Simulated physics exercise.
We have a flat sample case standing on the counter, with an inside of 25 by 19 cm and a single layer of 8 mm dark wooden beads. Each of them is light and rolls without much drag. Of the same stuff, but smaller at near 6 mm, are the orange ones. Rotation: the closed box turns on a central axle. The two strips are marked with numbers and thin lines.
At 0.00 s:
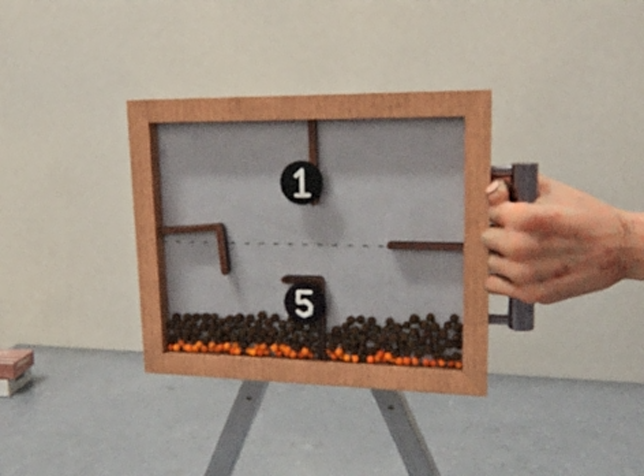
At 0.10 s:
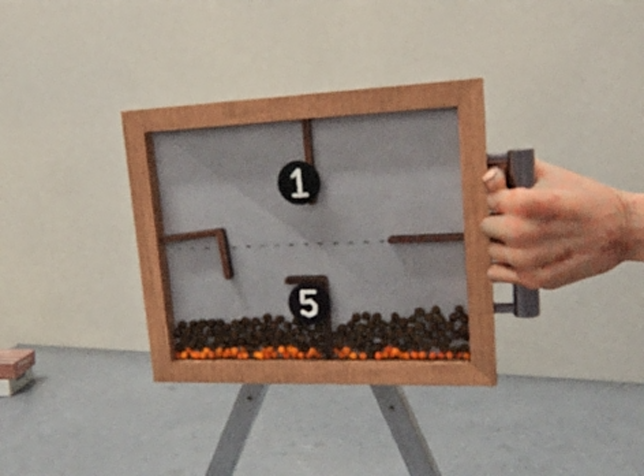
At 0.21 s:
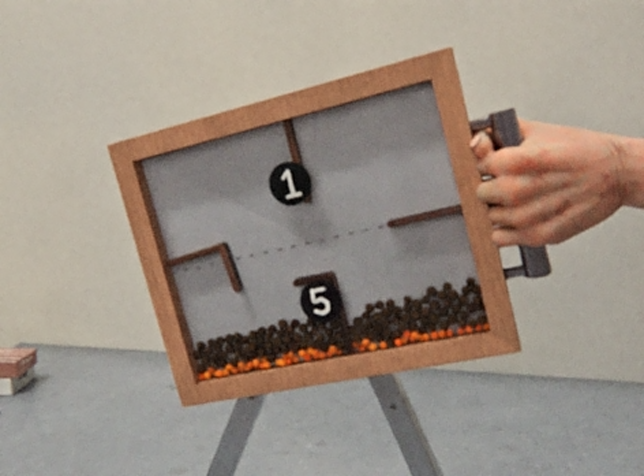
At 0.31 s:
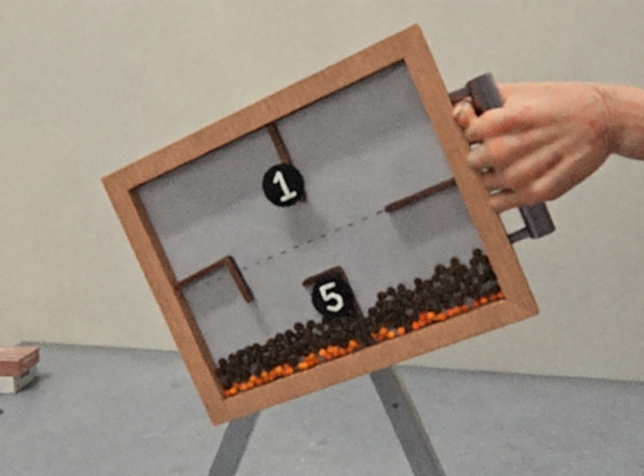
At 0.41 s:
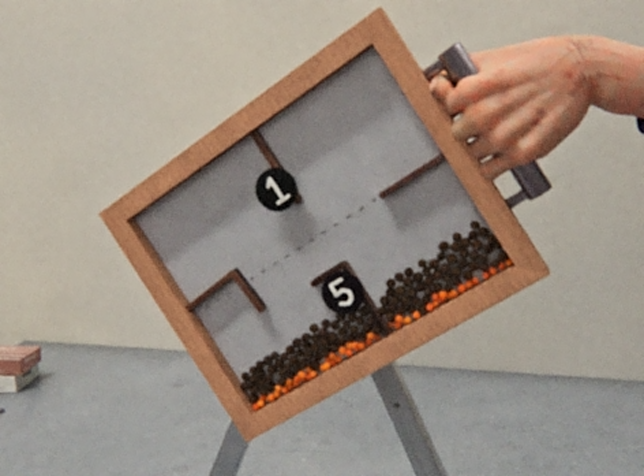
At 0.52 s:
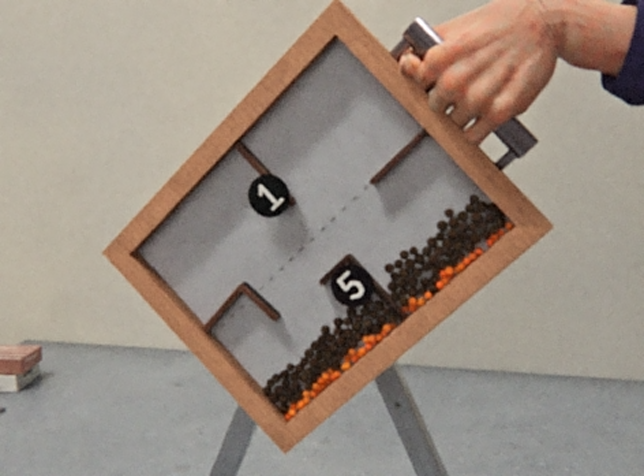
A wooden-framed box of dark and orange beads turns anticlockwise, a hand gripping its handle.
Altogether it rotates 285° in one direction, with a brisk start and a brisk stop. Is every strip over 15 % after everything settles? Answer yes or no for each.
No. 1 - yes; 5 - yes.
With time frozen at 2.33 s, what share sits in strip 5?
About 30 per cent.
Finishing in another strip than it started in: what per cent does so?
Some 30 per cent.
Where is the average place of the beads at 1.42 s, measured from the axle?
Roughly 5 centimetres to the right and 4 centimetres below.
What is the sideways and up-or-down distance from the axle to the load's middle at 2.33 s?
Offset approx. 5 cm right, 1 cm below.
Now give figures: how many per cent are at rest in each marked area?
Strip 1: 30; strip 5: 70.
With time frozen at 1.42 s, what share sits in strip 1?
Share: Some 35 per cent.
After 1.42 s, it stands 130° anticlockwise; the beads' middle is 5 cm right of and 4 cm below the centre; no. 1, 35 %, no. 5, 65 %.
After 2.33 s, it has come round 217° anticlockwise; the beads' middle is 5 cm right of and 1 cm below the centre; no. 1, 70 %, no. 5, 30 %.
After 3.11 s, it has come round 285° anticlockwise; the beads' middle is 3 cm right of and 1 cm below the centre; no. 1, 70 %, no. 5, 30 %.
At rest by 4.7 s, it has come round 285° anticlockwise; no. 1, 30 %, no. 5, 70 %.
